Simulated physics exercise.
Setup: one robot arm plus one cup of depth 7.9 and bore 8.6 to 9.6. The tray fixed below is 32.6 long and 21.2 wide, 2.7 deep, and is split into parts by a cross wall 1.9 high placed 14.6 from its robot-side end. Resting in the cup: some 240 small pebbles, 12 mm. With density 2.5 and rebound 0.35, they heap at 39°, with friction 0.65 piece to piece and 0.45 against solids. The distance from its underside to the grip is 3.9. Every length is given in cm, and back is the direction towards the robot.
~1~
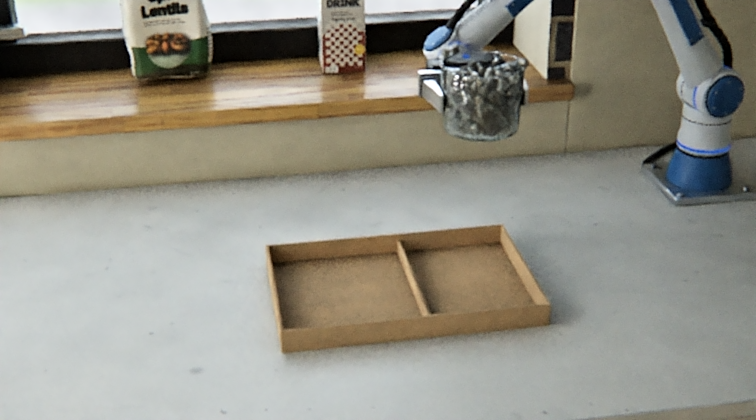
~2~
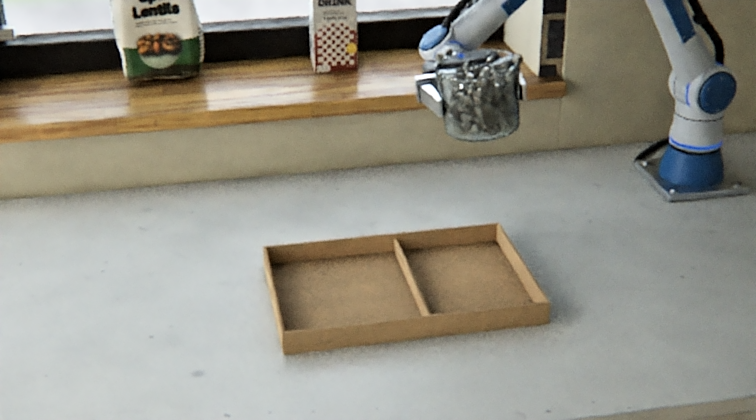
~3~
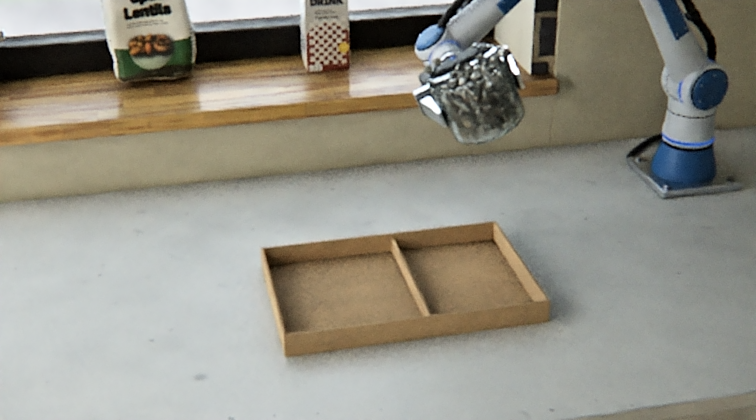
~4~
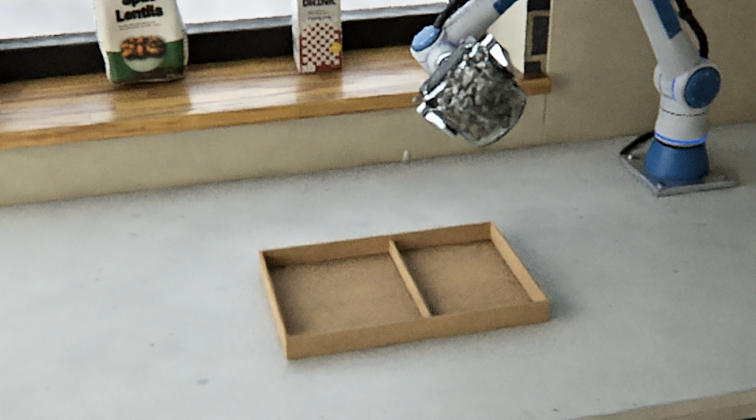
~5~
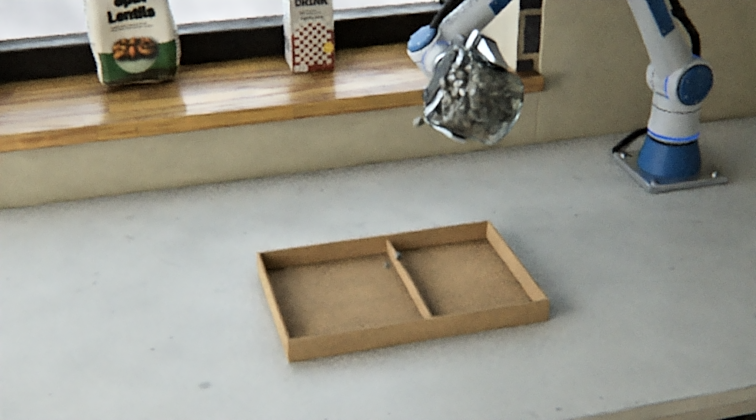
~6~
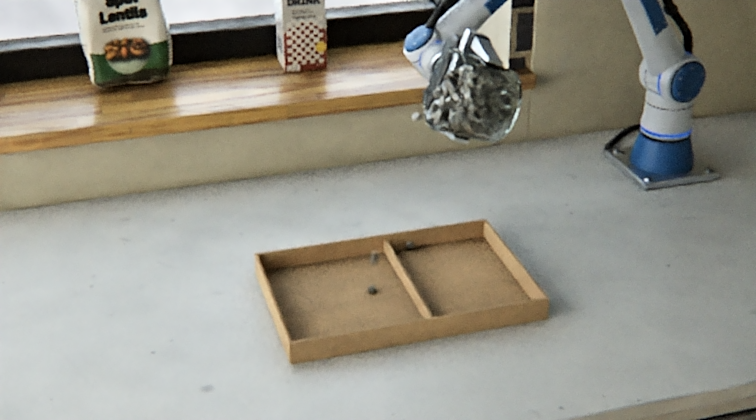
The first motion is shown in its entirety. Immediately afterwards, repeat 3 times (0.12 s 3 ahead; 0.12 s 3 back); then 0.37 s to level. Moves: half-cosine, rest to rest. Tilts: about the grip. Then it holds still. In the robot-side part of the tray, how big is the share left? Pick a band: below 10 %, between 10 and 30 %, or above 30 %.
The share falls below 10 %.
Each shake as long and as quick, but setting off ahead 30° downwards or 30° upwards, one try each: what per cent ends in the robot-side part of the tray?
Roughly 0 per cent, then 10 per cent.
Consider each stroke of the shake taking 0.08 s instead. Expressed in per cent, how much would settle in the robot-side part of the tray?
5 %.
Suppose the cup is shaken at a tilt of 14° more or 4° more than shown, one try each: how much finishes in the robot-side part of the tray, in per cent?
About 10 per cent for the first try and 5 per cent for the second.
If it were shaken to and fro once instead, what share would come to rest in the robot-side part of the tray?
Then roughly 5 percent.
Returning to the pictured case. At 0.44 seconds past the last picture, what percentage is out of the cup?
I'd put it at some 25 per cent at that point.
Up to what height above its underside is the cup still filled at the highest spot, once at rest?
Roughly 7.5 cm.
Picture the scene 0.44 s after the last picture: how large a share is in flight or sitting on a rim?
Roughly 8 per cent.
Then, 0.44 s on, tilted 67° forward, highest piece 28 above the table; 185 in the cup, 33 in the far-side part, 3 in the robot-side part, 18 in flight or on a rim.
Then, 0.87 s on, tilted 43° forward, highest piece 28 above the table; 156 in the cup, 70 in the far-side part, 11 in the robot-side part, 2 in flight or on a rim.
Then, 1.29 s on, level, highest piece 30 above the table; 156 in the cup, 70 in the far-side part, 13 in the robot-side part.
Then, 2.34 s on, level, highest piece 30 above the table; 156 in the cup, 70 in the far-side part, 13 in the robot-side part.
In the end, 156 in the cup, 70 in the far-side part, 13 in the robot-side part. That is 5 % in the robot-side part of the tray.
